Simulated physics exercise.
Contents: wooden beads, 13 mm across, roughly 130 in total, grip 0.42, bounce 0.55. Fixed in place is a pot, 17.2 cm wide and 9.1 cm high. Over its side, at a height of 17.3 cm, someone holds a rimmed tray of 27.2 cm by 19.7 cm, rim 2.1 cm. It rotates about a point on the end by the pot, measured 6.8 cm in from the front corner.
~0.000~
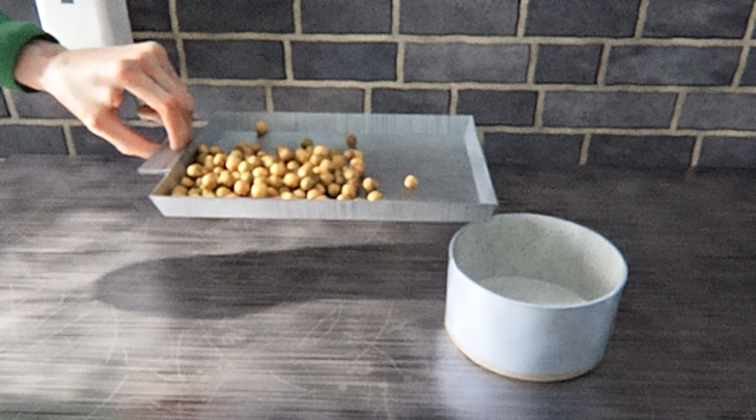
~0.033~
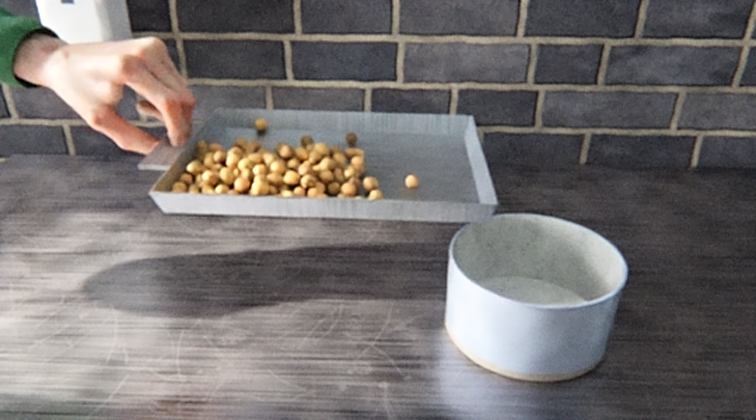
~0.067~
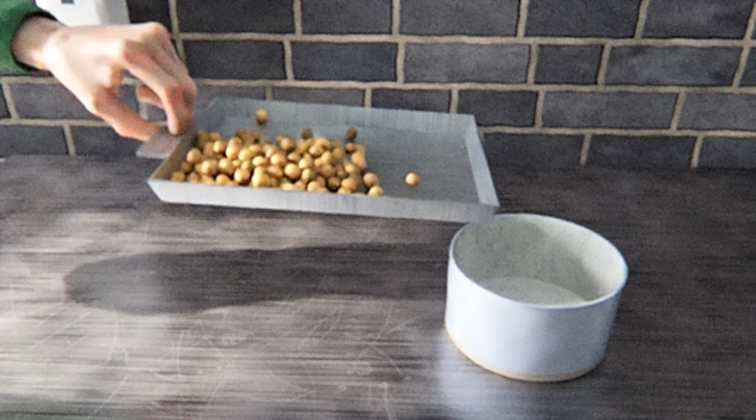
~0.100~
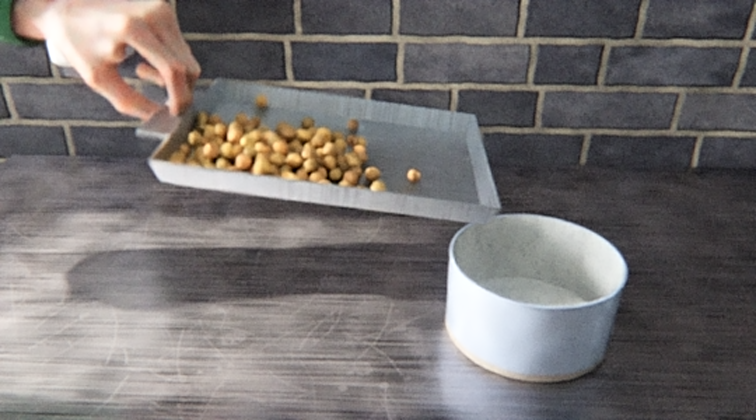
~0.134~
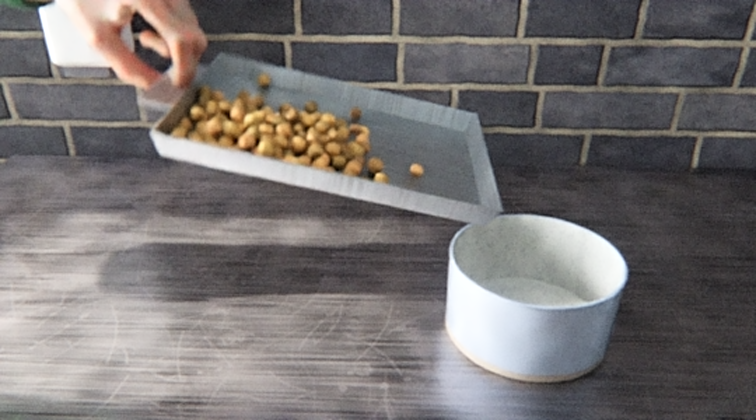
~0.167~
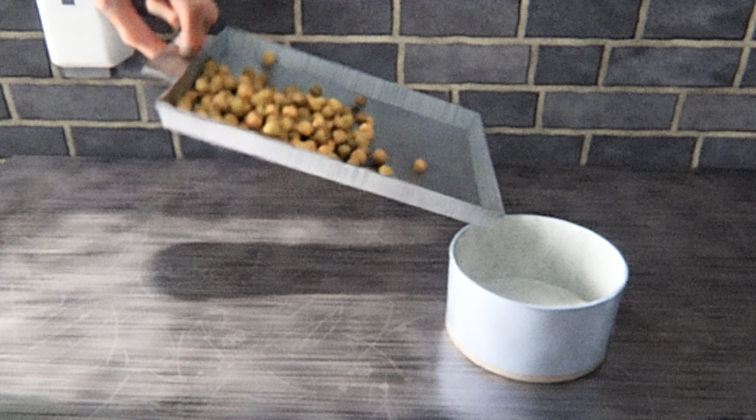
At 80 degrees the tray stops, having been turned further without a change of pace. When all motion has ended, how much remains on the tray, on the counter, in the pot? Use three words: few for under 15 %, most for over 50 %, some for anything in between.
Left on the tray: Few; counter: Some; pot: Most.
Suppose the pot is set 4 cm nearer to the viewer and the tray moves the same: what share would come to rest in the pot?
Then close to 90 per cent.
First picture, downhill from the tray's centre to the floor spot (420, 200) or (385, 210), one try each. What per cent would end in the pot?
About 20 per cent on the first try and 0 per cent on the second.
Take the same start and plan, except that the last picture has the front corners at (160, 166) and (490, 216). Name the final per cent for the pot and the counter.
Split: Pot = 5, counter = 95.
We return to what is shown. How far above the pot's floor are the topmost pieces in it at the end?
Some 2.0 cm above the floor.
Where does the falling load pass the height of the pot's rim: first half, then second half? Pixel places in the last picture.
Around (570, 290), then (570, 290).
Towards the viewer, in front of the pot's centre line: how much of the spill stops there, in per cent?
90 %.
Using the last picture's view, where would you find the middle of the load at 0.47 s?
Estimated centre of load: Around (470, 129).
Then, at 0.35 s, tilt 51 degrees; the tray holds 100 %, the pot 0 %.
Then, at 0.47 s, tilt 72 degrees; the tray holds 100 %, the pot 0 %.
After 0.72 s, tilt 80 degrees; the tray holds 5 %, the pot 55 %.
By 1.8 s all is still; tray 0 %, counter 40 %, pot 60 %.
